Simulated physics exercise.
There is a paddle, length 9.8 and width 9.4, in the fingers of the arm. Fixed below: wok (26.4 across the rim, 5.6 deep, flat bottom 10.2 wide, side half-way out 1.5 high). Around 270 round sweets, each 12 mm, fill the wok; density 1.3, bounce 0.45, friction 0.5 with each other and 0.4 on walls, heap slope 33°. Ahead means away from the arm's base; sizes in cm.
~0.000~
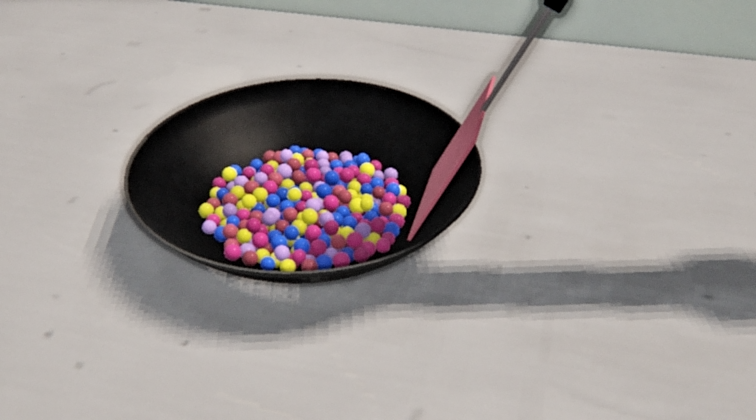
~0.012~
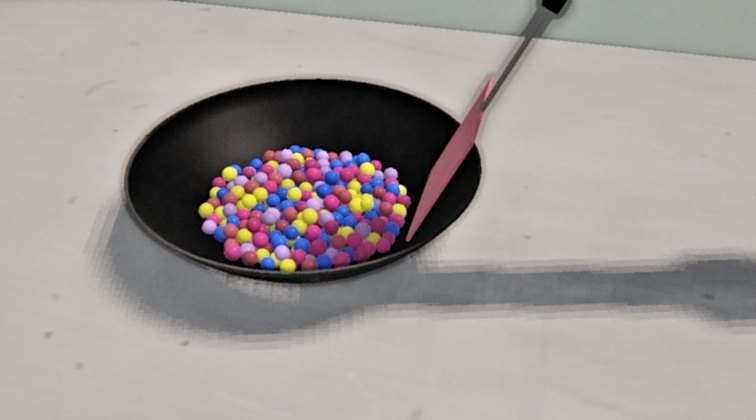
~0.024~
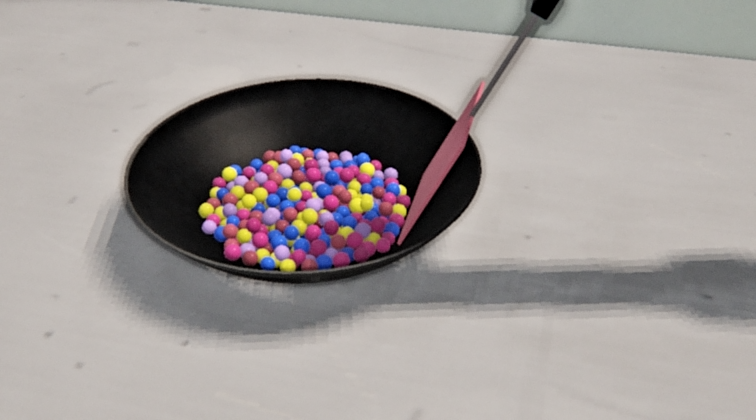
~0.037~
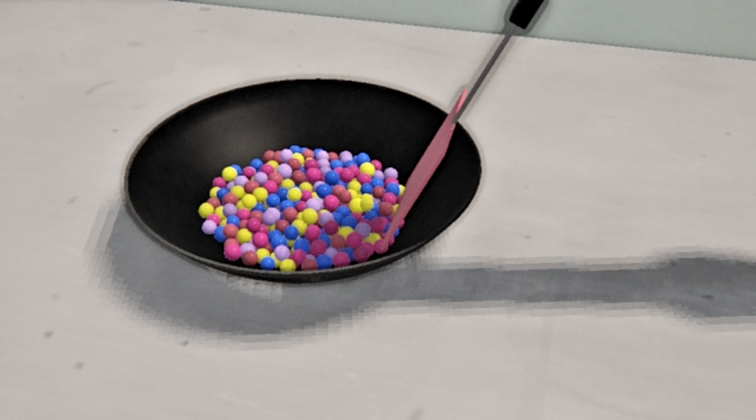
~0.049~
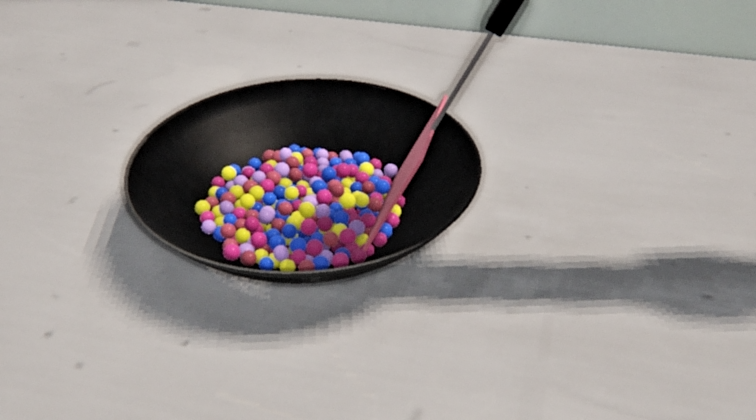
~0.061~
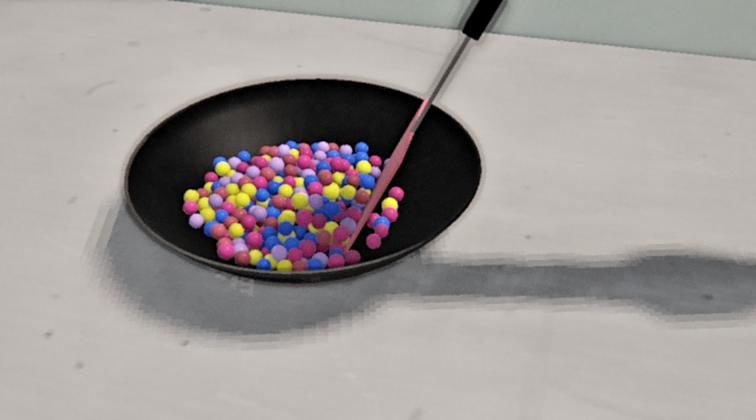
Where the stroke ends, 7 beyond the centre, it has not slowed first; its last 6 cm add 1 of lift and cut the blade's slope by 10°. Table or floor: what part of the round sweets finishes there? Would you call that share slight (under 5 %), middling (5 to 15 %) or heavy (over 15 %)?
It is heavy.
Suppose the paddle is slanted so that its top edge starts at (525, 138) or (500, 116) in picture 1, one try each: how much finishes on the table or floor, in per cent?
Some 30 and 30 per cent.
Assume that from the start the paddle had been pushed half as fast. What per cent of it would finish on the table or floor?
The share on the table or floor would be about 10 percent.
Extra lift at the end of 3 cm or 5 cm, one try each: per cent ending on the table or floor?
Roughly 30 % and then 25 %.
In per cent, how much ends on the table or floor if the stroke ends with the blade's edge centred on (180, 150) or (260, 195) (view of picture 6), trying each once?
The two tries give near 65 and near 5 in a hundred.
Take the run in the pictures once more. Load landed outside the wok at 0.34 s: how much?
Close to 25 per cent of the load.
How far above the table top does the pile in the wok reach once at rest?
Height at the end: Around 5.5 cm.
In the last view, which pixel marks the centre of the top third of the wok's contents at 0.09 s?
It sits at about (263, 177).
After 0.09 s, sloping 65°, highest piece 6 above the table; 271 in the wok.
After 0.12 s, sloping 62°, highest piece 8 above the table; 270 in the wok, 1 on the blade or in flight.
After 0.34 s, sloping 55°, highest piece 7 above the table; 169 in the wok, 61 on the table or floor, 41 on the blade or in flight.
After 1.38 s, sloping 55°, highest piece 5 above the table; 168 in the wok, 103 on the table or floor.
At rest, 168 in the wok, 103 on the table or floor. That is 38 % on the table or floor.
